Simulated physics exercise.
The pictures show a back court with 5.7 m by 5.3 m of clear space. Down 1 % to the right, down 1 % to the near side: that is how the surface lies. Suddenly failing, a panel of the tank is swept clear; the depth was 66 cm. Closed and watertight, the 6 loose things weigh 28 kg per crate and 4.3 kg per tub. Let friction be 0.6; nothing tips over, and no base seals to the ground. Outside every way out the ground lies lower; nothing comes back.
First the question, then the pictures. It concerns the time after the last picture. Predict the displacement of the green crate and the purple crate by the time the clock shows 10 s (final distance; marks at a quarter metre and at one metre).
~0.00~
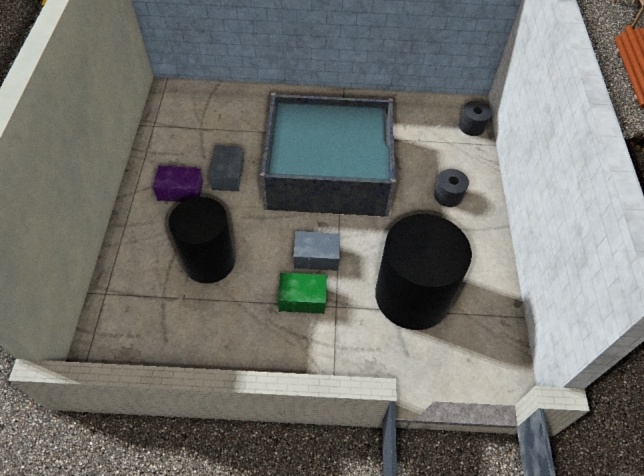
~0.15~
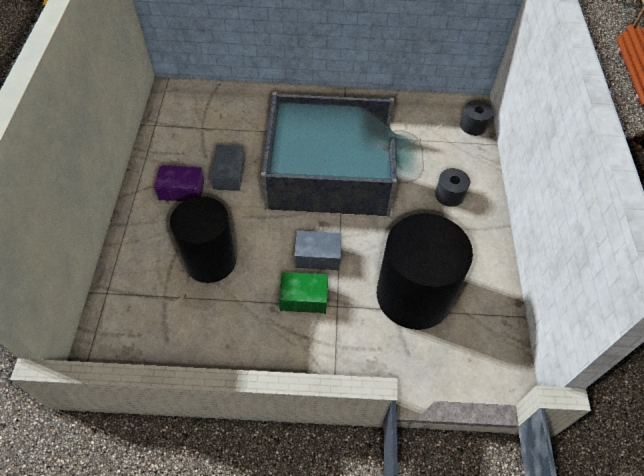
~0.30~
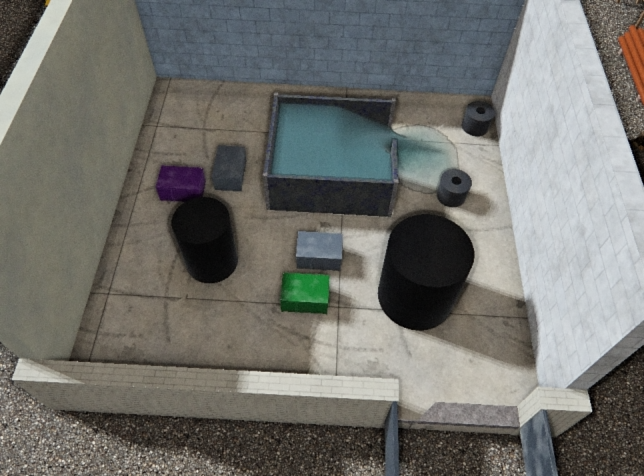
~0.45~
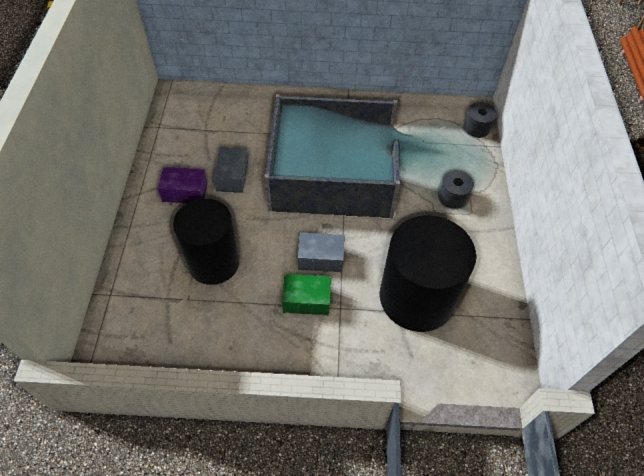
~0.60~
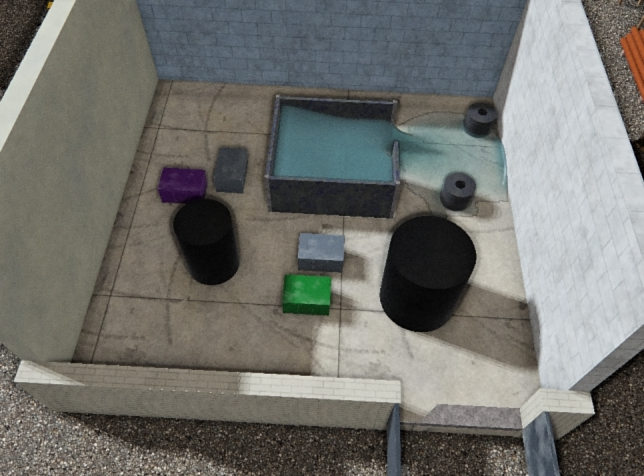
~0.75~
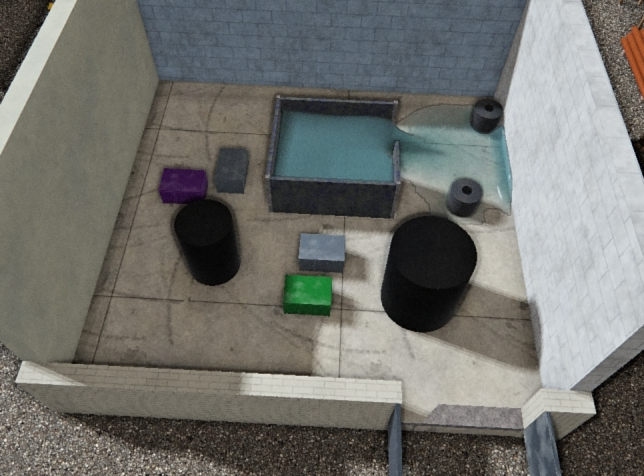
My prediction: The green crate lingers near its start; the purple crate lingers near its start.
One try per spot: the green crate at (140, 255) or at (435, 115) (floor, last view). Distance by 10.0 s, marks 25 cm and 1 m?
At the first spot it keeps its position; at the second it winds up far off.
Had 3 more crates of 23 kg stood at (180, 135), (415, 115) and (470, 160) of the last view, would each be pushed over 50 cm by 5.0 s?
First inside the limit, then outside the limit, then outside the limit.
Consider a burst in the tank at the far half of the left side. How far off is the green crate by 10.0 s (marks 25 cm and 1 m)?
Then the green crate holds its place.
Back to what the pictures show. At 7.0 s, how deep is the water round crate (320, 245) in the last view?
2 cm.
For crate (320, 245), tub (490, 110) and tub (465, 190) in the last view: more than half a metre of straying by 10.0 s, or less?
Within the limit, then beyond the limit, then beyond the limit.
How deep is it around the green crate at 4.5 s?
0 cm, roughly.
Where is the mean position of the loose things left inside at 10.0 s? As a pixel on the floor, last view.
Mean floor pixel: About (238, 233).
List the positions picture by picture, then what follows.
The first frame shows the green crate at (303, 287), on the bottom; the purple crate at (176, 177) rests on the ground; 2.5 m2 under water; 0 of 6 have shifted.
The second frame shows the green crate at (304, 287), on the bottom; the purple crate at (178, 177) rests on the ground; water covers 3.0 m2; 0 of 6 have shifted.
The third frame shows the green crate at (305, 288), on the bottom; the purple crate at (179, 177), on the bottom; water covers 3.7 m2; 0 of 6 have shifted.
The fourth frame shows the green crate at (307, 289), on the bottom; the purple crate at (181, 179), on the bottom; 4.6 m2 under water; 0 of 6 have shifted.
The fifth frame shows the green crate at (307, 289) rests on the ground; the purple crate at (181, 179), on the bottom; water covers 5.3 m2; 0 of 6 have shifted.
The sixth frame shows the green crate at (308, 290) rests on the ground; the purple crate at (182, 180), on the bottom; water covers 5.8 m2; 2 of 6 have shifted.
After 2.0 s the green crate is near (308, 290), 0.0 m from its start, aground; the purple crate is near (182, 180), 0.0 m from its start, aground; 0 of 6 are out; 2 afloat.
After 4.5 s the green crate is near (308, 290), 0.0 m from its start, aground; the purple crate is near (182, 180), 0.0 m from its start, aground; 1 of 6 are out; 1 afloat.
After 7.0 s the green crate is near (308, 290), 0.0 m from its start, aground; the purple crate is near (182, 180), 0.0 m from its start, aground; 1 of 6 are out; 1 afloat.
After 10.0 s the green crate is near (308, 290), 0.0 m from its start, aground; the purple crate is near (182, 180), 0.0 m from its start, aground; 1 of 6 are out; 0 afloat.
